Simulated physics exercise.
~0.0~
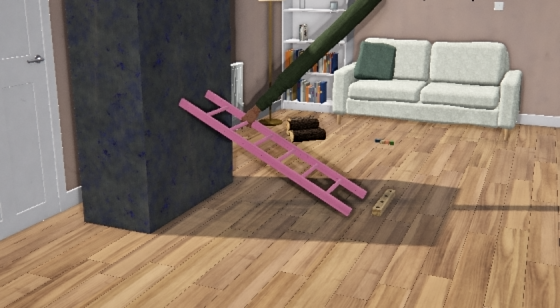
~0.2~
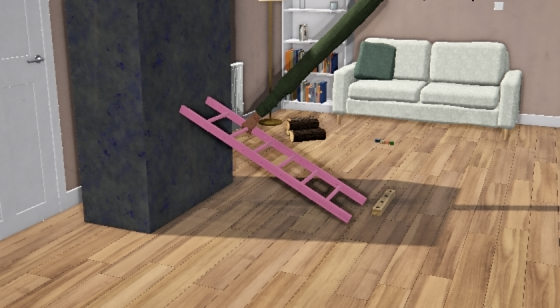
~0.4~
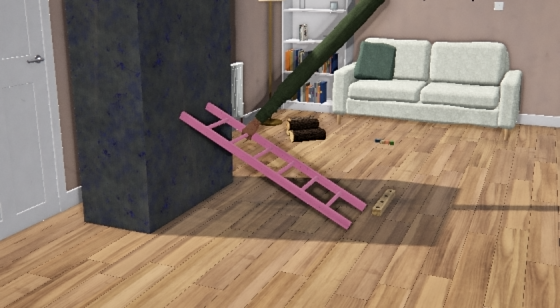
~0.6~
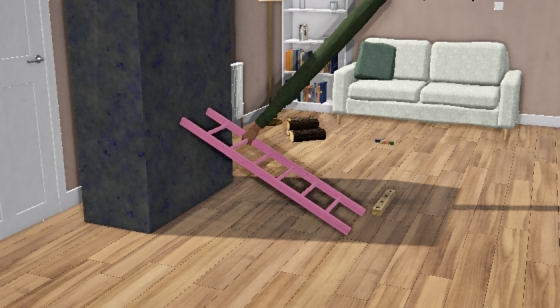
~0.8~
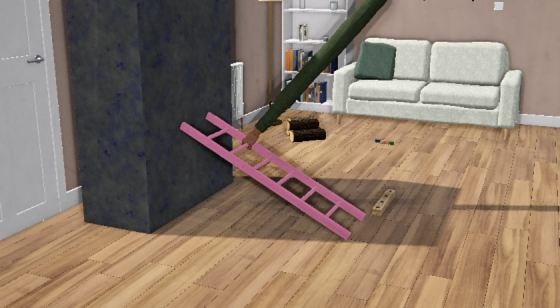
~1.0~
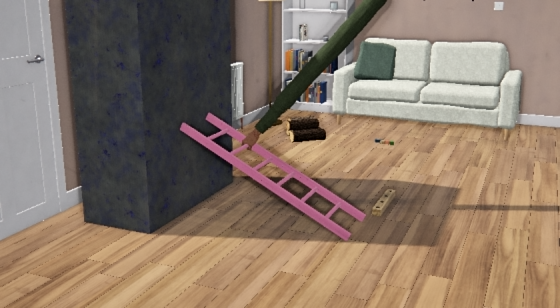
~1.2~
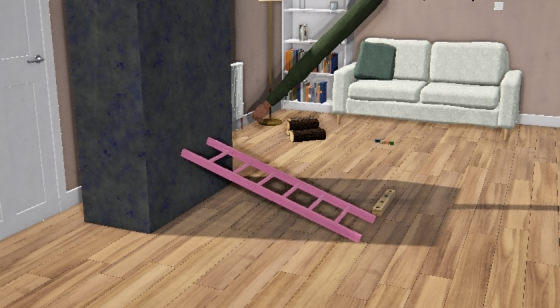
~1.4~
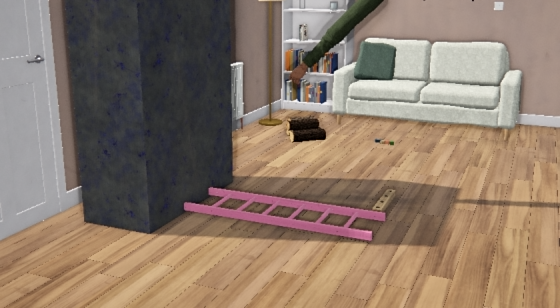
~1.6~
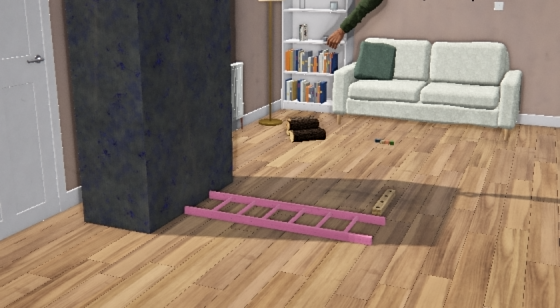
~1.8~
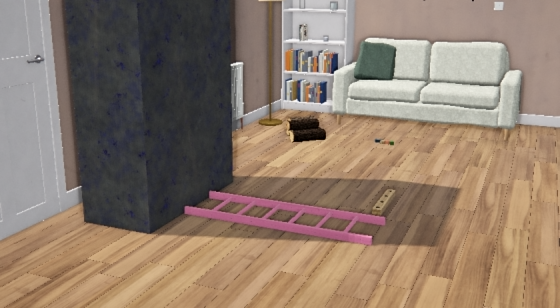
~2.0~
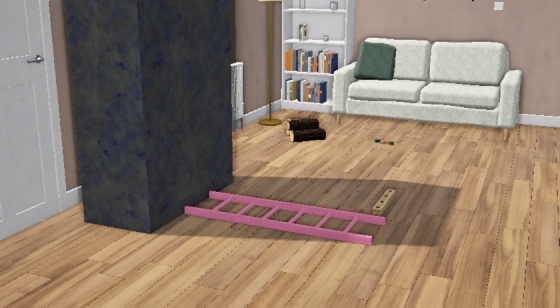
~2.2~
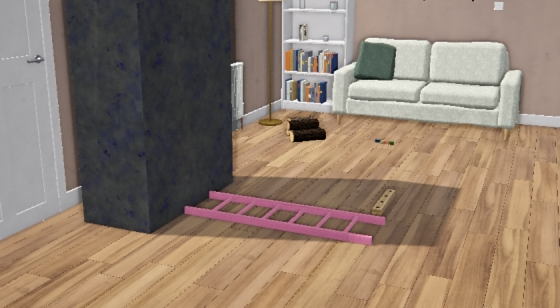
A person lowers a pink ladder beside a dark pillar, lets go, and it drops flat.
